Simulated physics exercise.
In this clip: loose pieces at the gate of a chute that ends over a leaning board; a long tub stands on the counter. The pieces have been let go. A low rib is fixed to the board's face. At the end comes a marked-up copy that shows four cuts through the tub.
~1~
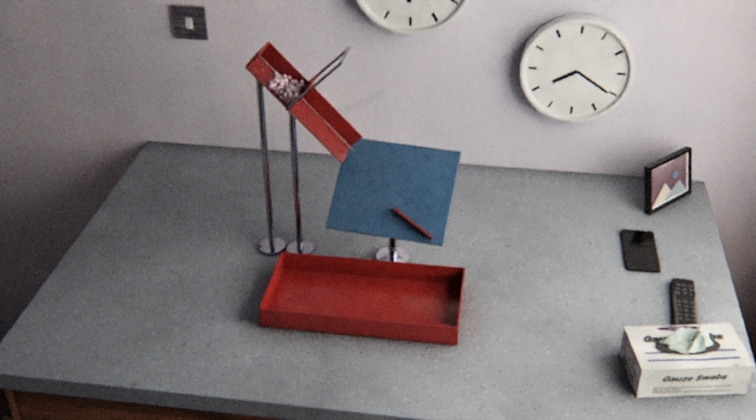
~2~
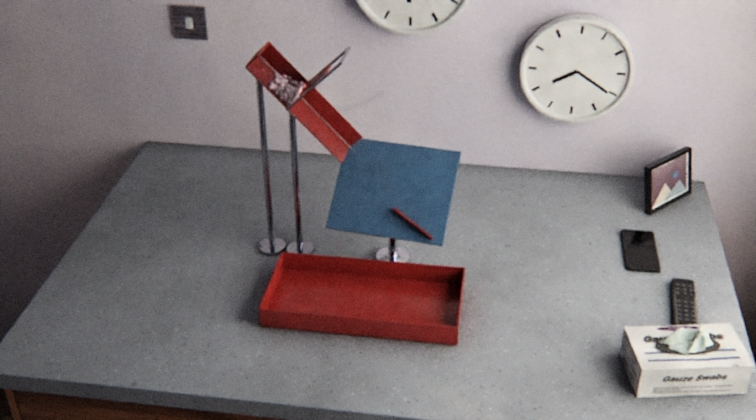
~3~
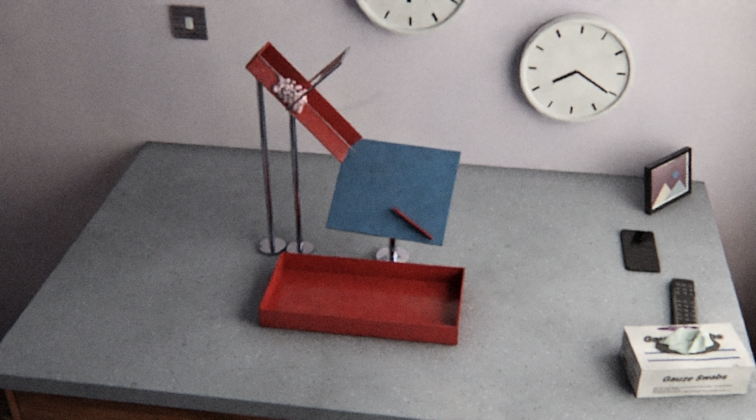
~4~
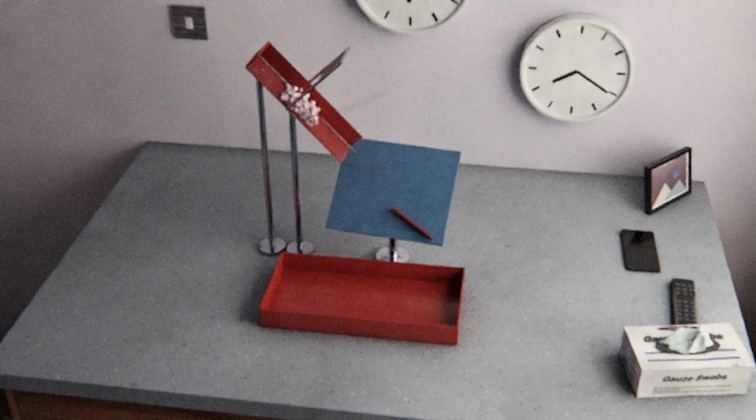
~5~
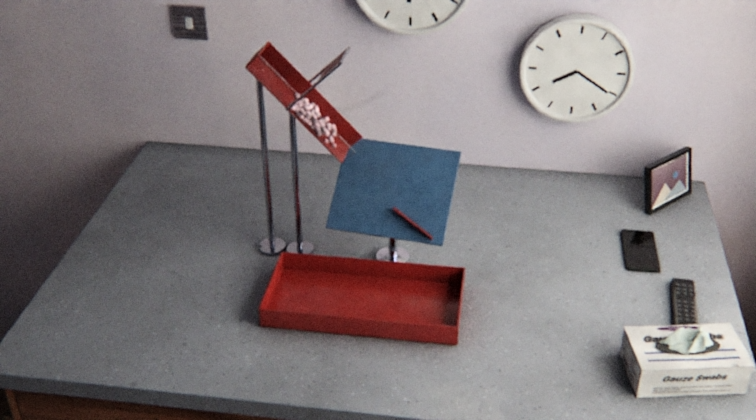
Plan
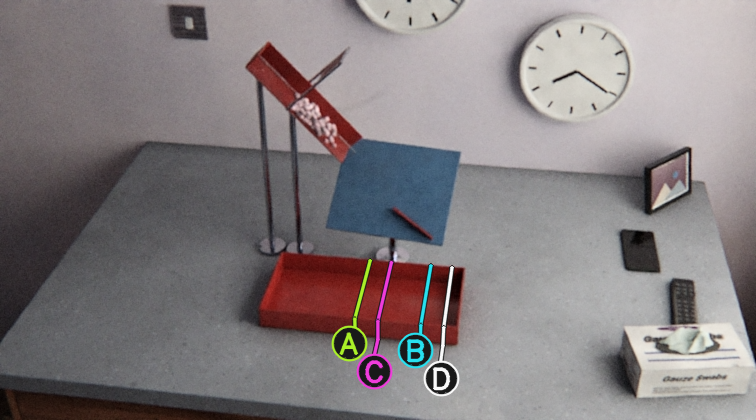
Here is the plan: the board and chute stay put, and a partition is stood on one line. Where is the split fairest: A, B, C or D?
Choose C.
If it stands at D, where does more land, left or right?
The left side.
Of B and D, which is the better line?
It is B.
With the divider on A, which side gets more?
The right side.
On the marked copy, line A crosses the front rim at (354, 318); line B crosses the front rim at (420, 324); line C crosses the front rim at (378, 320); line D crosses the front rim at (443, 326).
With A, of what is caught, a small part on the left of the divider, nearly all on the right.
With B, of what is caught, about two thirds on the left of the divider, about a quarter on the right.
With C, of what is caught, about half on the left of the divider, about half on the right.
With D, of what is caught, most on the left of the divider, a small part on the right.
